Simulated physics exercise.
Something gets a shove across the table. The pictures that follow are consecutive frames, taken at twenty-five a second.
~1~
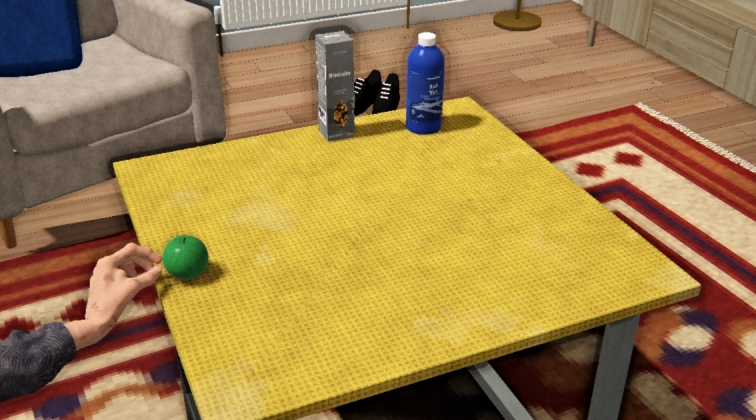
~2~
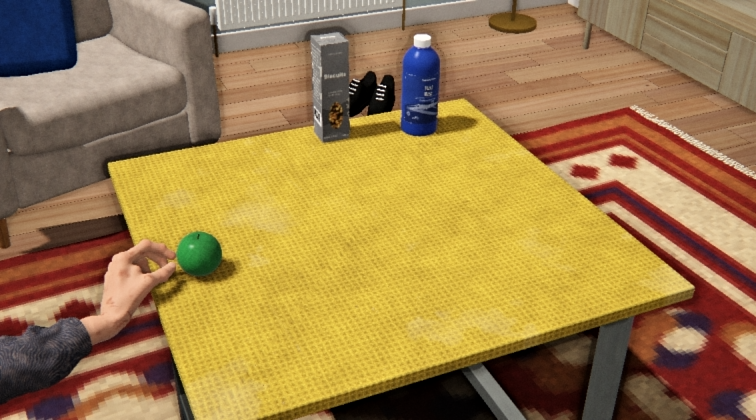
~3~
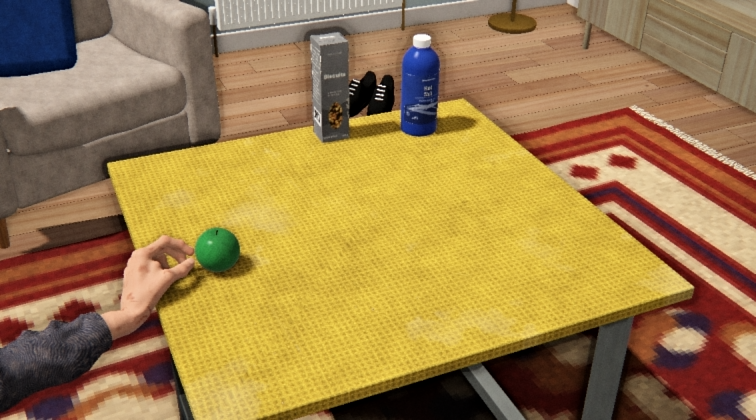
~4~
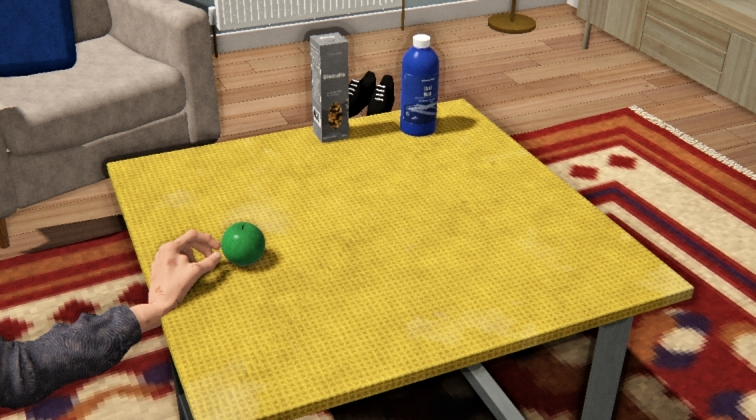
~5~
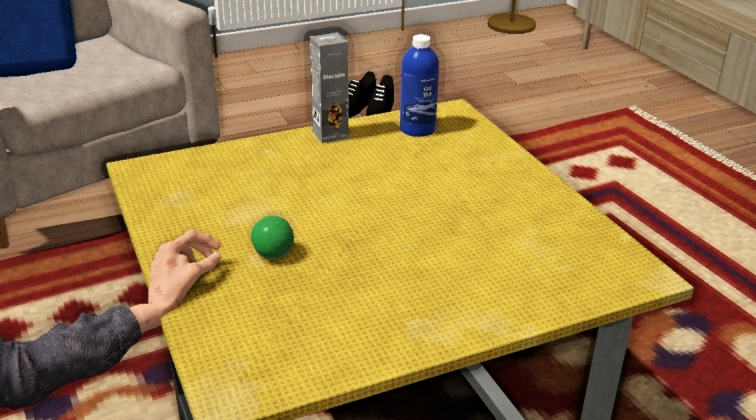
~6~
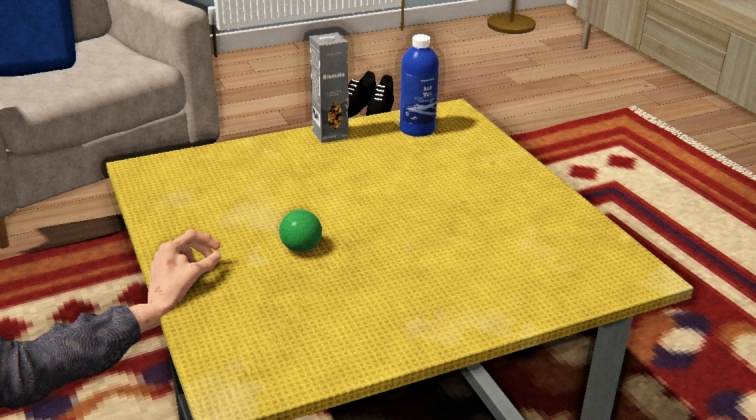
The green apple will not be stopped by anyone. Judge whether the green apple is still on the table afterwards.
It is not on the table at the end.
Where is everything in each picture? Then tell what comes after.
In the first frame, under the hand; green apple (186, 258).
In the second frame, under the hand; green apple (200, 254).
In the third frame, under the hand; green apple (218, 250).
In the fourth frame, green apple (244, 244).
In the fifth frame, green apple (272, 238) displaced about its own width.
In the sixth frame, green apple (300, 231) displaced about its own width.
Then, 0.20 s past the last view, green apple displaced well along near (426, 203).
Then, 0.50 s past the last view, green apple now off the table.
Then, 0.80 s past the last view, things are still on the move.
Finally, off the table, green apple.
